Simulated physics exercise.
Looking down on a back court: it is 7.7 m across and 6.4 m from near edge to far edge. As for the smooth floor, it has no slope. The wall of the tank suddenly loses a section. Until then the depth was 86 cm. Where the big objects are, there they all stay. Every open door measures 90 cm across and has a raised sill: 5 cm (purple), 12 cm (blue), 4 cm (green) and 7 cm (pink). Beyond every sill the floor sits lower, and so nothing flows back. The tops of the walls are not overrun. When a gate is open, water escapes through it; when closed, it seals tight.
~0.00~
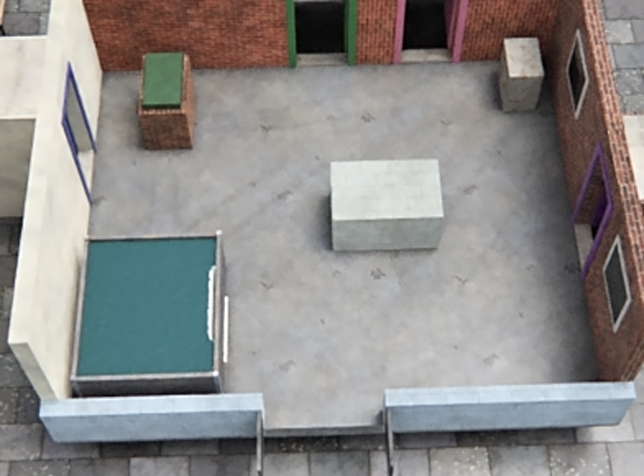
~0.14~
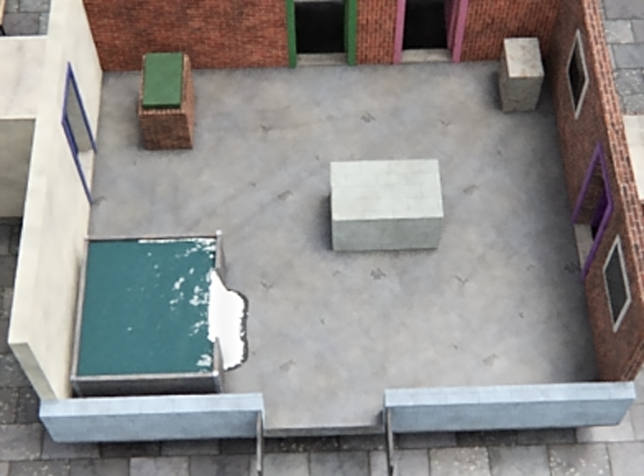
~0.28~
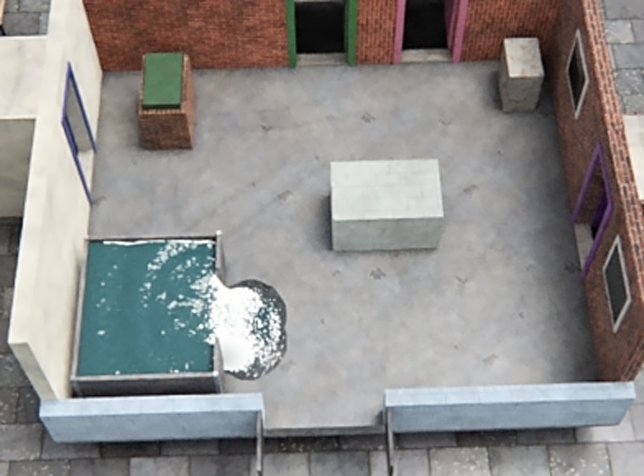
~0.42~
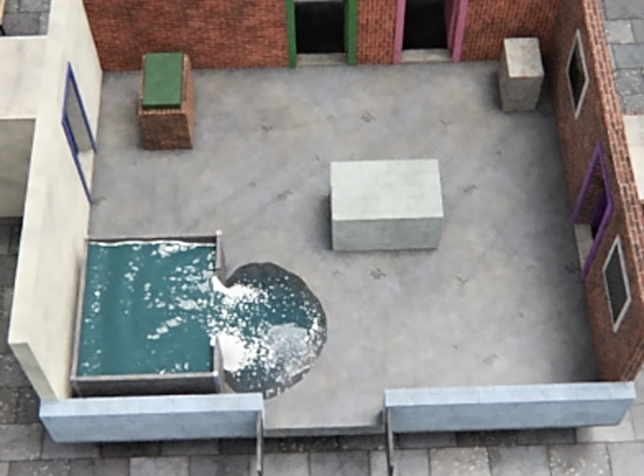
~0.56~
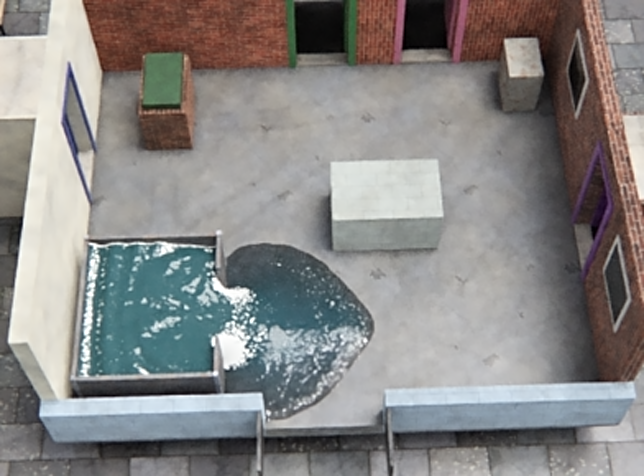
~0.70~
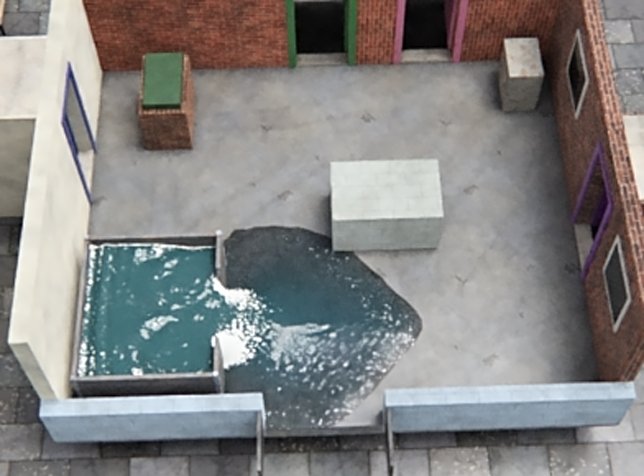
A paved back court with a smooth grey floor, walled in brick and pale plaster, is seen from high above by a still camera. A teal-filled tank sits at lower left, a pale block near the centre, a green-topped brick block at upper left, and green and pink doorways behind. Water bursts through the tank's right side, foaming white, then spreads rightward in a widening dark pool reaching the front opening.
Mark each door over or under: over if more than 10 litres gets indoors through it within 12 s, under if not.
Purple door: Over, blue door: Under, green door: Over, pink door: Over.
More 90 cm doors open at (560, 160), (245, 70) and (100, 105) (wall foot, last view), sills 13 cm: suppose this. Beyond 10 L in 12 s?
Result in order - not enough, not enough, not enough.
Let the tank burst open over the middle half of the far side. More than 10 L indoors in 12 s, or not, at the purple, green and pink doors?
Purple door surpasses it, green door surpasses it, pink door surpasses it.
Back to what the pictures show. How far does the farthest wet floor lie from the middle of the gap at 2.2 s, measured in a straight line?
Around 6.0 metres.
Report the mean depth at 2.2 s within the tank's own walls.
Mean depth: Some 45 cm.
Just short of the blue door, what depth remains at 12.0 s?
About 6.0 cm deep.
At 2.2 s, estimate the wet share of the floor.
Close to 45 in a hundred.
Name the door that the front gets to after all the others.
Last: Blue.
After 1.4 s water covers 35 % of the floor and is deepest (44 cm) near (235, 335); purple door not reached, blue door not reached, green door not reached, pink door not reached.
After 2.2 s water covers 45 % of the floor and is deepest (44 cm) near (594, 391); purple door 7 cm at the sill, 51 L in, blue door not reached, green door not reached, pink door not reached.
After 3.5 s water covers 55 % of the floor and is deepest (32 cm) near (546, 404); purple door 19 cm at the sill, 236 L in, blue door not reached, green door 7 cm at the sill, 8 L in, pink door not reached.
After 7.0 s water covers 70 % of the floor and is deepest (18 cm) near (542, 79); purple door 8 cm at the sill, 376 L in, blue door not reached, green door 6 cm at the sill, 15 L in, pink door 7 cm at the sill, 6 L in.
After 12.0 s water covers 95 % of the floor and is deepest (10 cm) near (97, 256); purple door 7 cm at the sill, 403 L in, blue door 6 cm at the sill, 0 L in, green door 5 cm at the sill, 33 L in, pink door 7 cm at the sill, 37 L in.
